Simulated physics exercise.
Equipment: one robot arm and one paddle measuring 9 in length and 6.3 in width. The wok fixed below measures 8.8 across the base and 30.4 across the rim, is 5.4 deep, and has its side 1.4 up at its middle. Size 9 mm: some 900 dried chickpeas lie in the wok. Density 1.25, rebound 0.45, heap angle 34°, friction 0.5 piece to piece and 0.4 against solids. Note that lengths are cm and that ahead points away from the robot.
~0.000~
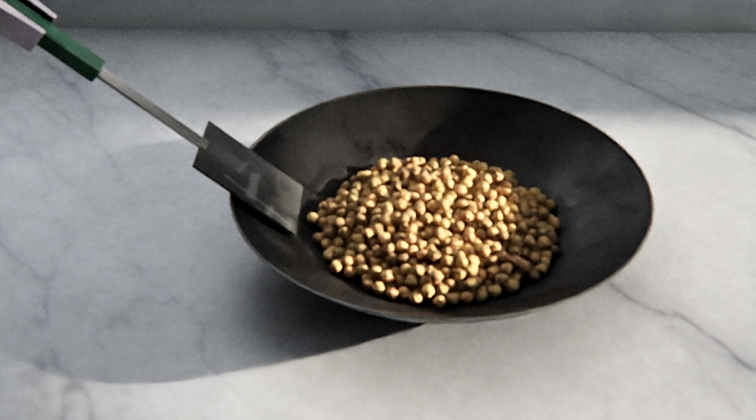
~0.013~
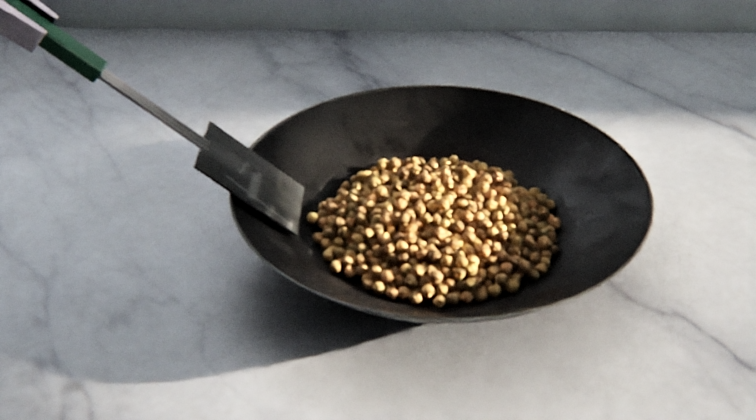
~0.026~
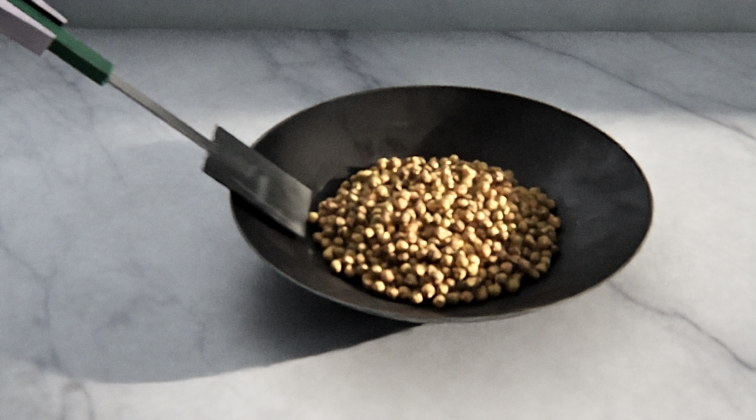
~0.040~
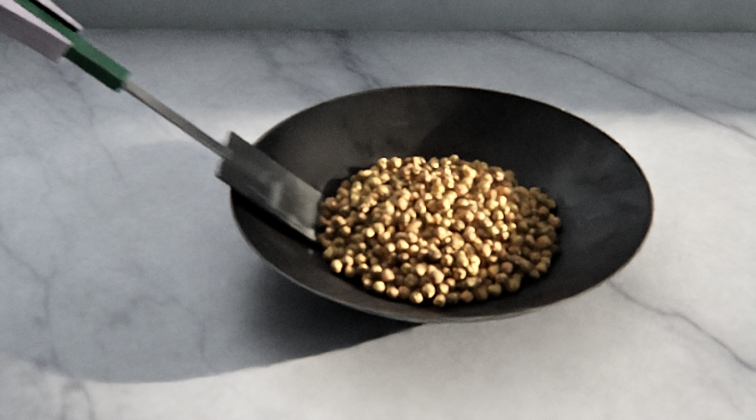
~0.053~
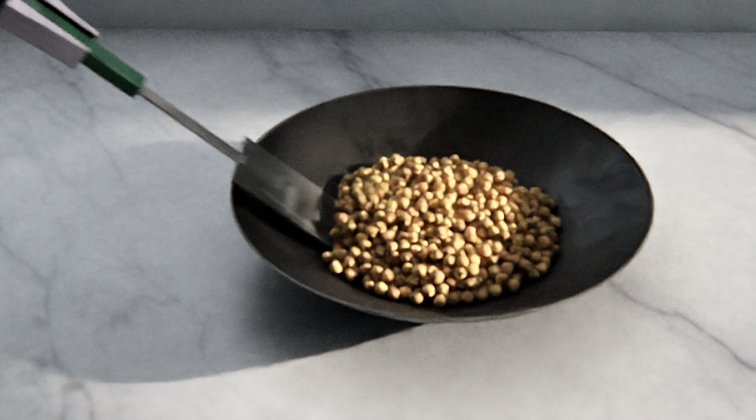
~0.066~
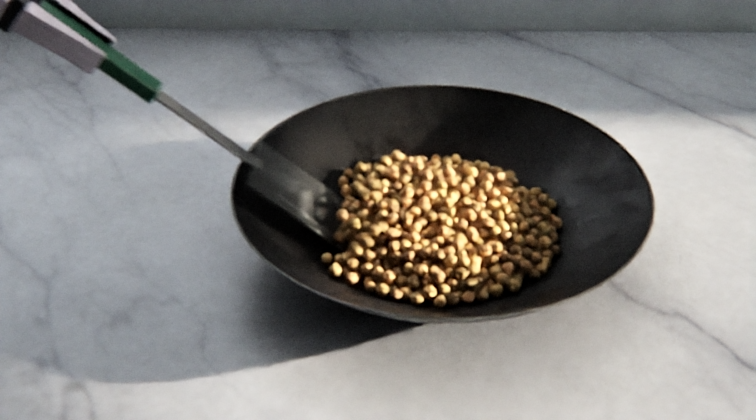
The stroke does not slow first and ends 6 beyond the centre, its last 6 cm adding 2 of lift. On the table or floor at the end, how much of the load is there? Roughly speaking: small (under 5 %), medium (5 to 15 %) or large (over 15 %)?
Roughly, small, under 5 %.
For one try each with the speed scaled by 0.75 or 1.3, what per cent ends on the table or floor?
Near 0 and near 5 percent respectively.
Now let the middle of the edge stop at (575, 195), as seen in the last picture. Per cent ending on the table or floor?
Something near 15 in a hundred.
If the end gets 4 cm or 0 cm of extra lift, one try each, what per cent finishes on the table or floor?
Near 5 and 0 percent respectively.
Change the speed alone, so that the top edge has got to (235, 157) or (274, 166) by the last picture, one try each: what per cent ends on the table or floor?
Some 0 and 10 per cent.
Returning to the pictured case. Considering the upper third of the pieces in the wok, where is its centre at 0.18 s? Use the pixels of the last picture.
About pixel (484, 209).
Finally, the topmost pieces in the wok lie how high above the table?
Height at rest: Roughly 6.0 cm.
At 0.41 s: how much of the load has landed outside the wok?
It works out to about 0 in a hundred.
After 0.12 s, sloping 41°, highest piece 5 above the table; 900 in the wok.
After 0.18 s, sloping 41°, highest piece 5 above the table; 900 in the wok.
After 0.41 s, sloping 41°, highest piece 6 above the table; 899 in the wok, 1 on the blade or in flight.
After 1.46 s, sloping 41°, highest piece 6 above the table; 898 in the wok, 2 on the table or floor.
In the end, 898 in the wok, 2 on the table or floor. That is 0 % on the table or floor.
